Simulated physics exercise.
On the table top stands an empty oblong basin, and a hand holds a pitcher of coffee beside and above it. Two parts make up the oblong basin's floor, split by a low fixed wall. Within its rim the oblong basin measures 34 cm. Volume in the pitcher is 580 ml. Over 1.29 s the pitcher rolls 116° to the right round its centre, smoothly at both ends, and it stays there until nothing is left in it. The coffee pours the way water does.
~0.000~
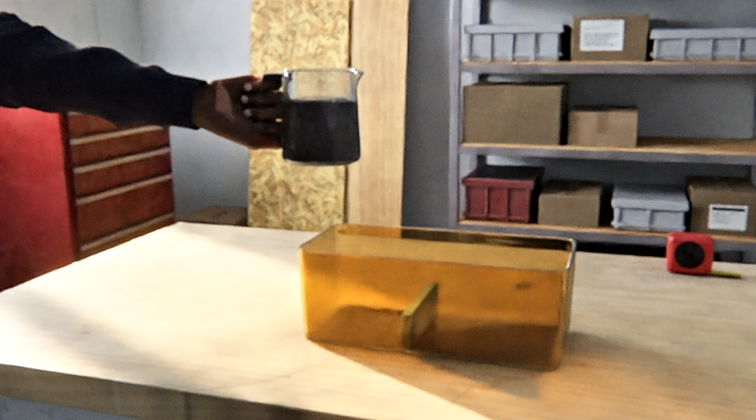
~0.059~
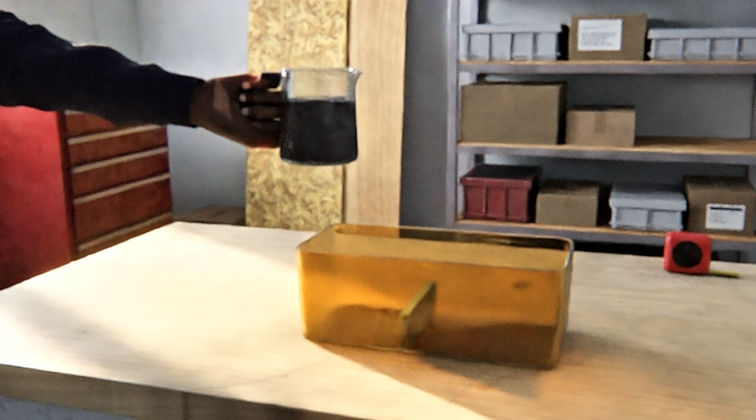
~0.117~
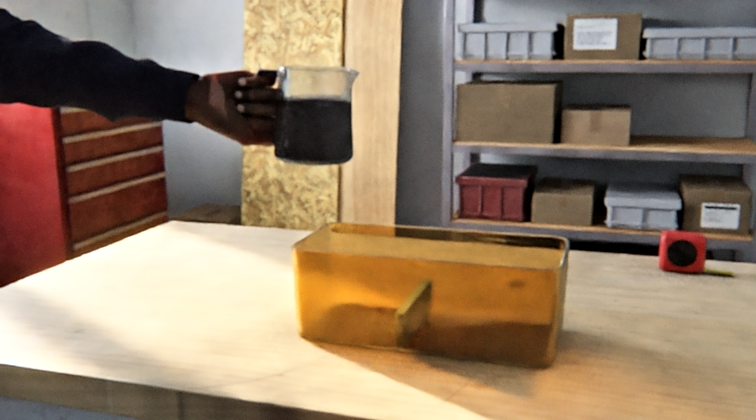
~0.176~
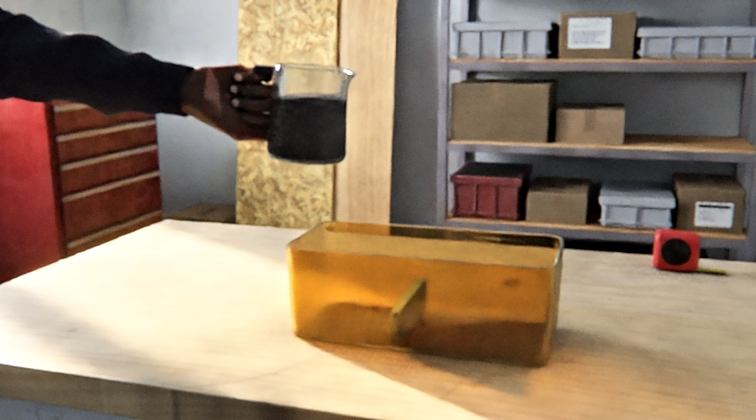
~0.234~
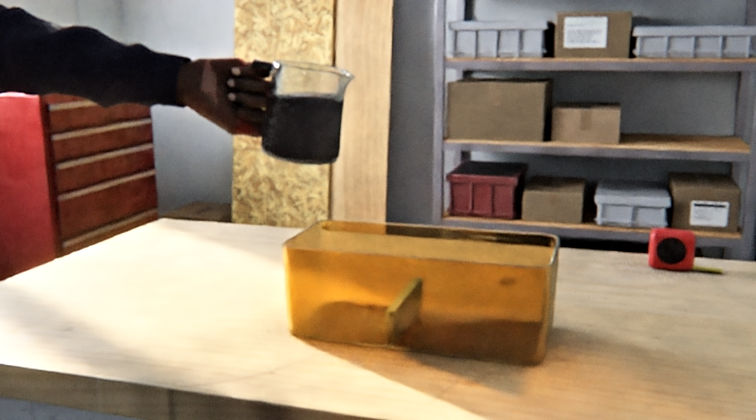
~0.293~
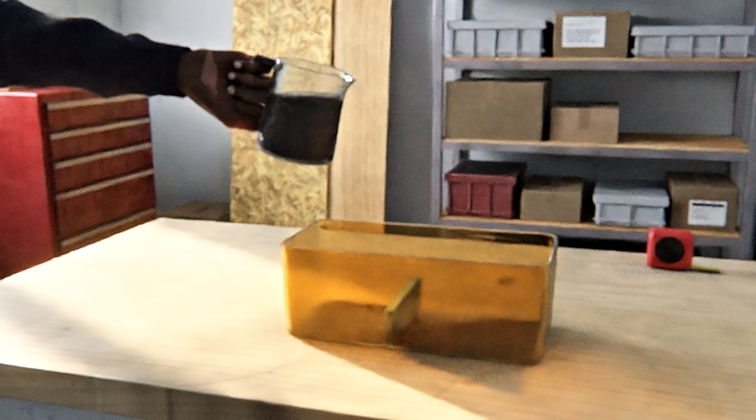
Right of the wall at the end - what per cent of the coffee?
Near 55 per cent.
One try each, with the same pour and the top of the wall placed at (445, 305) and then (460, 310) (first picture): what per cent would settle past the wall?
The first gives near 10 per cent and the second near 10 per cent.
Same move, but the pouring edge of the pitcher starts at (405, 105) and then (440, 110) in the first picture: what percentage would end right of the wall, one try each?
95 per cent first, 95 per cent second.
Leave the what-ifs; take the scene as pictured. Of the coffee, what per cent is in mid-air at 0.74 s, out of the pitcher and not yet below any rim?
Around 10 in a hundred.
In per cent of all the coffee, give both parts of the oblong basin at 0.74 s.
Around 0 on the left and around 0 on the right.
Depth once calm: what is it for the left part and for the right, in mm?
Depths: Left near 12 mm, right near 12 mm.
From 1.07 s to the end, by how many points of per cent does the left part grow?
Roughly 36 percent.
After 0.74 s the tilt is 72° and 89 per cent is still to pour, 0 is left of the wall and 0 right of it.
After 1.07 s the tilt is 108° and 28 per cent is still to pour, 9 is left of the wall and 41 right of it.
After 1.42 s the tilt is 116° and 1 per cent is still to pour, 43 is left of the wall and 54 right of it.
After 1.79 s the tilt is 116° and 0 per cent is still to pour, 44 is left of the wall and 55 right of it.
In the end 44 per cent lies left of the wall, 55 right of it and 1 outside.
